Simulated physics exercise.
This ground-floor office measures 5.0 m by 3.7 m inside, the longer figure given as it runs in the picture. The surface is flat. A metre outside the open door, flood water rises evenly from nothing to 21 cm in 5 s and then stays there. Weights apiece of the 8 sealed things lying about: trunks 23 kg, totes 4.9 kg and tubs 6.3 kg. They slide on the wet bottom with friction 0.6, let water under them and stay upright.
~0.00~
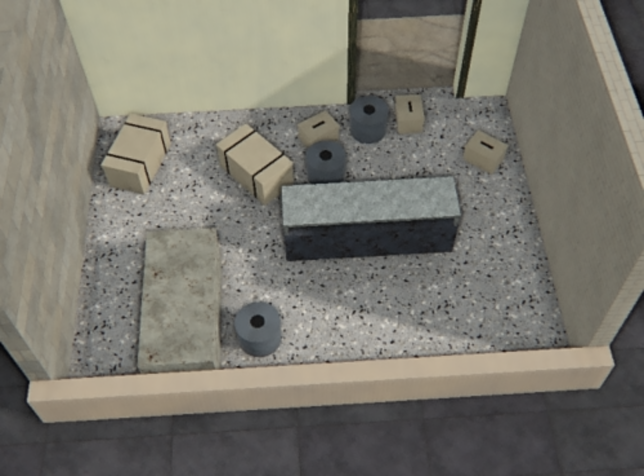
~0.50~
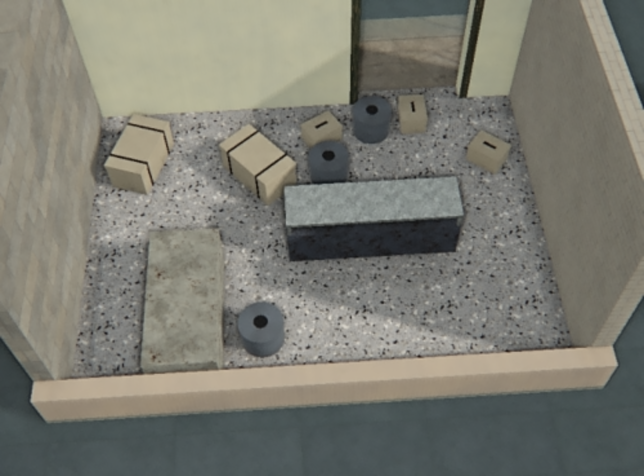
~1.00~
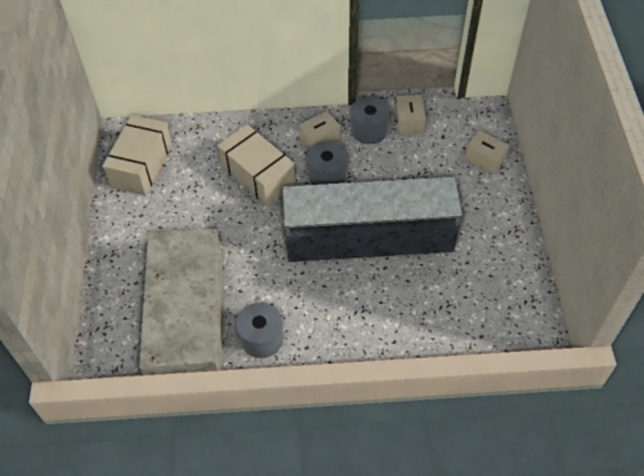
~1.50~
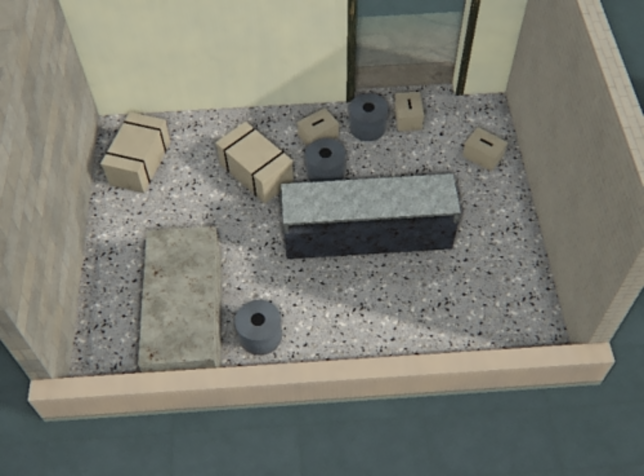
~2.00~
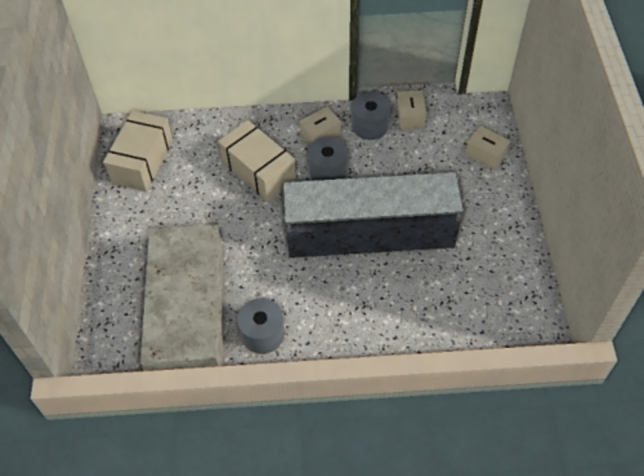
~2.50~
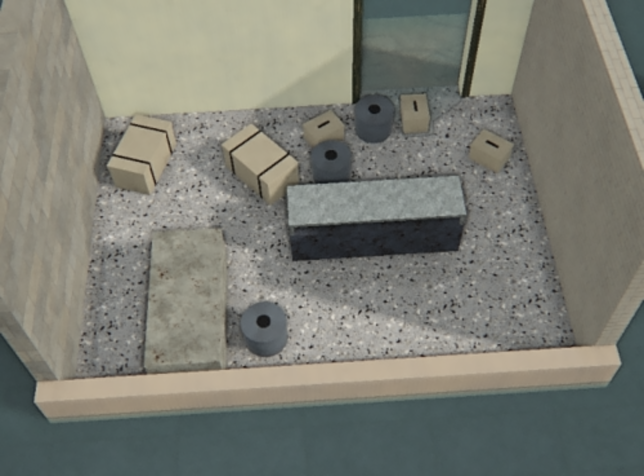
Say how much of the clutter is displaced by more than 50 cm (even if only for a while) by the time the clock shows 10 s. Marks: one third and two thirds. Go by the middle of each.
Share: From one to two thirds.
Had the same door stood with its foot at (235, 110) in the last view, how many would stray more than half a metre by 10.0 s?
Then 4.
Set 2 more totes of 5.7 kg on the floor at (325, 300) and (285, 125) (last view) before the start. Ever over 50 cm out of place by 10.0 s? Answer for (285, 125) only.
It is under.
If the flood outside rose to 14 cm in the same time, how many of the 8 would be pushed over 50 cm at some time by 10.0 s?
In that case 4 of them.
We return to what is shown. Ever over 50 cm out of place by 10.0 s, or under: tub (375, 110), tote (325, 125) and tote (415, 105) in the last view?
In turn: Over, less, past it.
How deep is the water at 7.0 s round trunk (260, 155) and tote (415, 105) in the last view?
About 4 and 8 cm.
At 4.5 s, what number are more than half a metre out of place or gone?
By then 1.
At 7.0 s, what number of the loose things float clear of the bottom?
I count 4.
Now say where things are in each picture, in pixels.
A trunk at (134, 143) rests on the ground; a tote at (487, 146) rests on the ground; water covers 0.0 m2; 0 of 8 have shifted, in the first picture.
A trunk at (137, 143) rests on the ground; a tote at (490, 146), on the bottom; 0.0 m2 under water; 0 of 8 have shifted, in the second picture.
A trunk at (135, 144), on the bottom; a tote at (488, 146) rests on the ground; water covers 0.0 m2; 0 of 8 have shifted, in the third picture.
A trunk at (134, 141) rests on the ground; a tote at (486, 143) rests on the ground; water covers 0.0 m2; 0 of 8 have shifted, in the fourth picture.
A trunk at (136, 140), on the bottom; a tote at (489, 141) rests on the ground; water covers 0.0 m2; 0 of 8 have shifted, in the fifth picture.
A trunk at (140, 143) rests on the ground; a tote at (492, 145), on the bottom; 0.3 m2 under water; 0 of 8 have shifted, in the sixth picture.
After 3.5 s 0 of 8 are over 50 cm from their spots; 0 afloat.
After 4.5 s 1 of 8 are over 50 cm from their spots; 1 afloat.
After 7.0 s 3 of 8 are over 50 cm from their spots; 4 afloat.
After 10.0 s 5 of 8 are over 50 cm from their spots, and 5 have been at some point; 5 afloat.
